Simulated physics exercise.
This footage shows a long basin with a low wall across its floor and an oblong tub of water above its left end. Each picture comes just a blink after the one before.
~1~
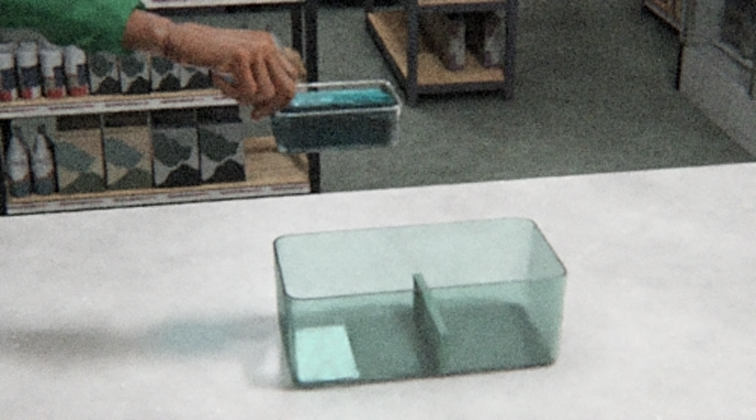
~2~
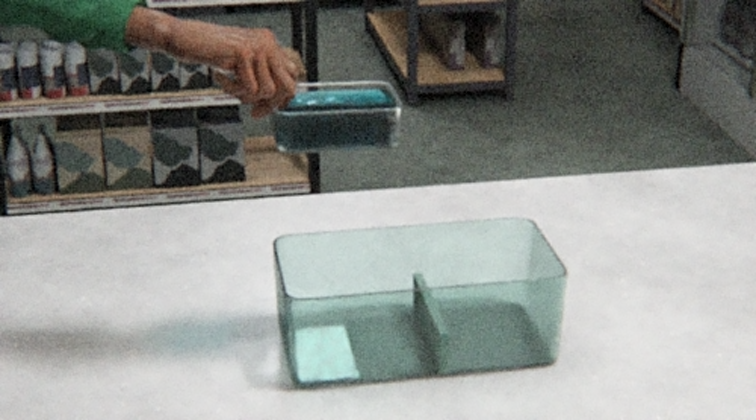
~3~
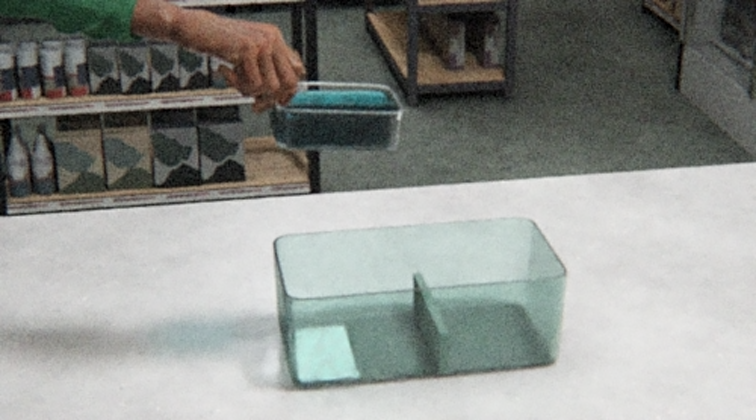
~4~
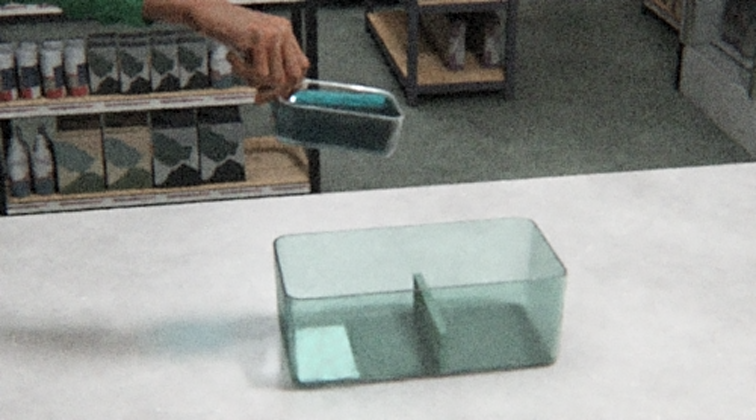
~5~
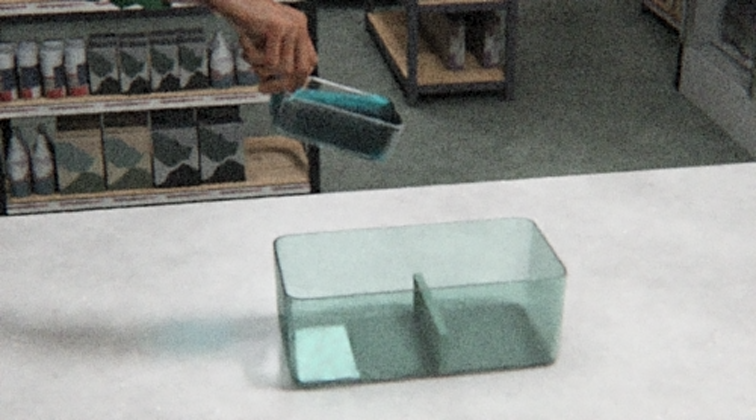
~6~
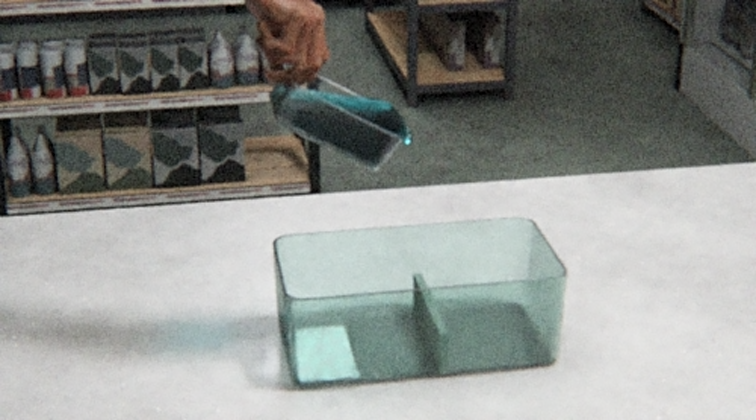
A small clear tub of blue water, held by a hand above a greenish divided basin, tilted steadily down to the right until a little water reached over its lower rim.
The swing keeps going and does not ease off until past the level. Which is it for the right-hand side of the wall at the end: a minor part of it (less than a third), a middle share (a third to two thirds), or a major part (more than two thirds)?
The share right of the wall ends up beyond two thirds.
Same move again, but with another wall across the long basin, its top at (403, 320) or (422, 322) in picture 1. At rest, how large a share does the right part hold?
It would come to roughly 80 per cent the first time and roughly 75 per cent the second.
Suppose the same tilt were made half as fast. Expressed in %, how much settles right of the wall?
It comes to about 75 per cent.
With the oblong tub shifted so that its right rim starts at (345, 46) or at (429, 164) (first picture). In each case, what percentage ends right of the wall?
The first start yields 25 per cent, the second 85 per cent.
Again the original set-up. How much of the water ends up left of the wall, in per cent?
Close to 20 in a hundred.
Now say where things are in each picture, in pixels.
In the first frame, it leans 0°; its right rim is at (395, 95); the water meets the walls at (273, 106) and (392, 99); the long basin's rim runs from (280, 269) to (550, 247); the wall's top is at (430, 303).
In the second frame, it leans 1°; its right rim is at (395, 97); the water meets the walls at (273, 106) and (392, 99).
In the third frame, it leans 5°; its right rim is at (396, 101); the water meets the walls at (274, 104) and (393, 101).
In the fourth frame, it leans 12°; its right rim is at (397, 108); the water meets the walls at (276, 102) and (395, 103).
In the fifth frame, it leans 21°; its right rim is at (397, 117); the water meets the walls at (276, 100) and (394, 109); 3 per cent is over the edge.
In the sixth frame, it leans 31°; its right rim is at (395, 127); the water meets the walls at (276, 98) and (384, 112); 10 per cent is over the edge.
A moment on, the oblong tub is tipped on its side and 8 per cent is still to pour, 2 is left of the wall and 34 right of it.
Next, the oblong tub is tipped on its side and 2 per cent is still to pour, 17 is left of the wall and 77 right of it.
Then the oblong tub is tipped on its side and 0 per cent is still to pour, 21 is left of the wall and 76 right of it.
Later the oblong tub is tipped on its side and 0 per cent is still to pour, 22 is left of the wall and 76 right of it.
At rest 22 per cent lies left of the wall, 76 right of it and 2 outside.
